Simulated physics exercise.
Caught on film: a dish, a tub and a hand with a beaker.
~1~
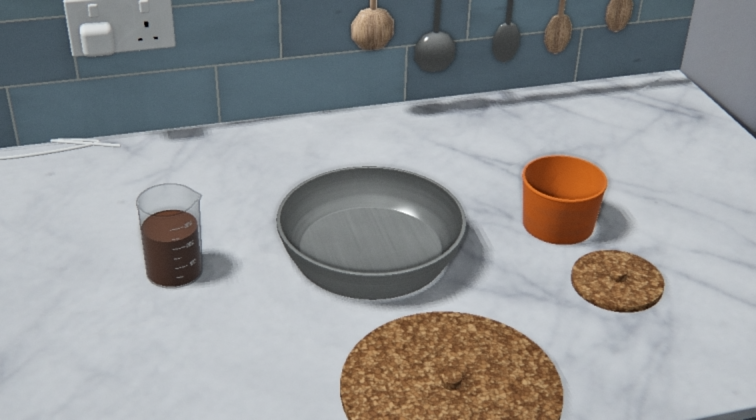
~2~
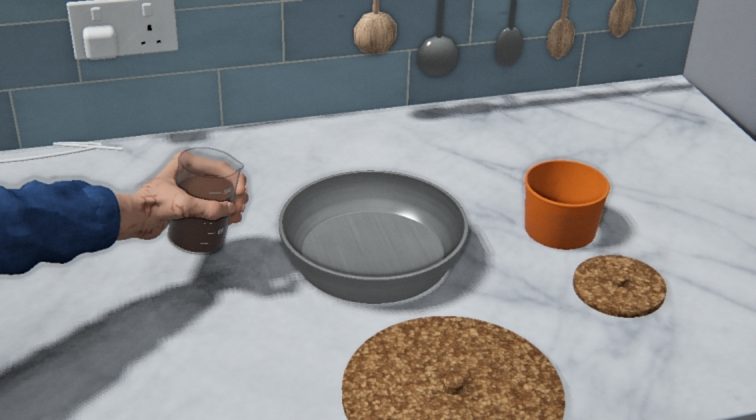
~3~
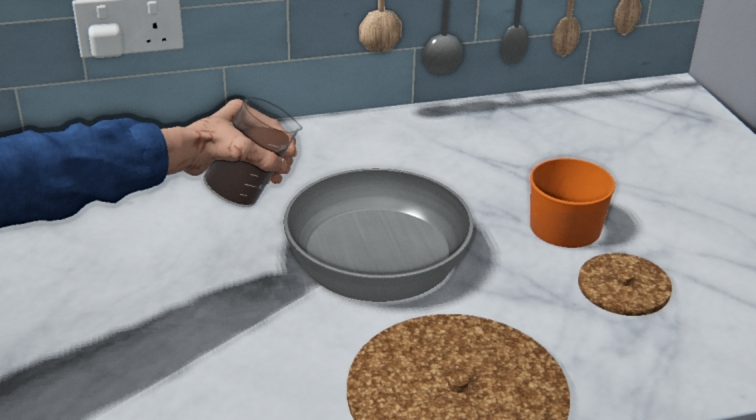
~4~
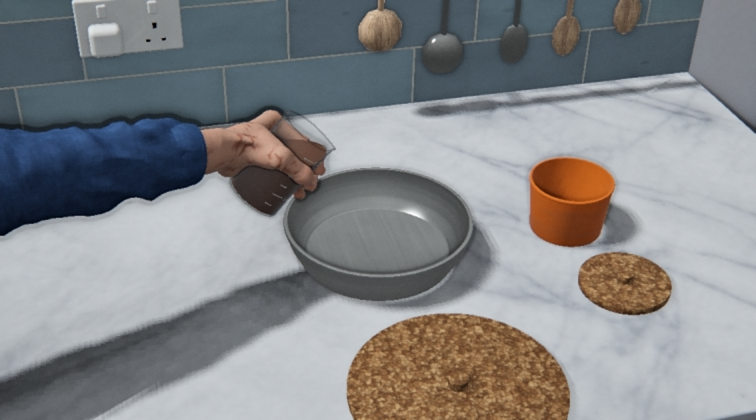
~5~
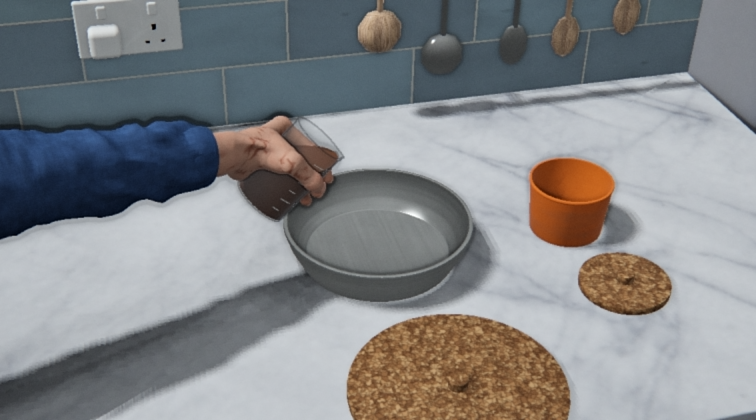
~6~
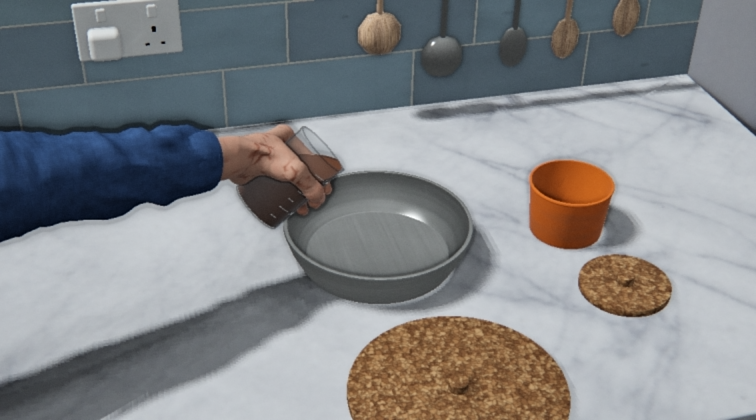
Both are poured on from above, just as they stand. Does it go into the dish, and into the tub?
The dish fills up and the tub fills up.
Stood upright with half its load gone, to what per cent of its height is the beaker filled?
Roughly 30 per cent.
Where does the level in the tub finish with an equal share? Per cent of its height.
Near 25 in a hundred.
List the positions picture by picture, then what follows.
In the first frame, nothing is moving yet; beaker (171, 235) about two thirds full; dish (371, 237) open; tub (561, 202) open.
In the second frame, the beaker is picked up; beaker about two thirds full, surface at (205, 191); dish (373, 241) open.
In the third frame, tilting; beaker (250, 152) tipped 30° with all of its load; tub (569, 205) open.
In the fourth frame, no stream yet; beaker (282, 163) tipped 40° with all of its load; dish (378, 238) open.
In the fifth frame, still nothing leaves it; beaker (290, 169) tipped 45° with all of its load; tub (568, 205) open.
In the sixth frame, on the point of pouring; beaker (290, 177) tipped 50° with all of its load; dish (378, 241) open; tub (568, 207) open.
Next, the cocoa goes into the dish.
After that, the cocoa goes into the tub.
Finally, the dish has its share inside; the tub has its share inside.
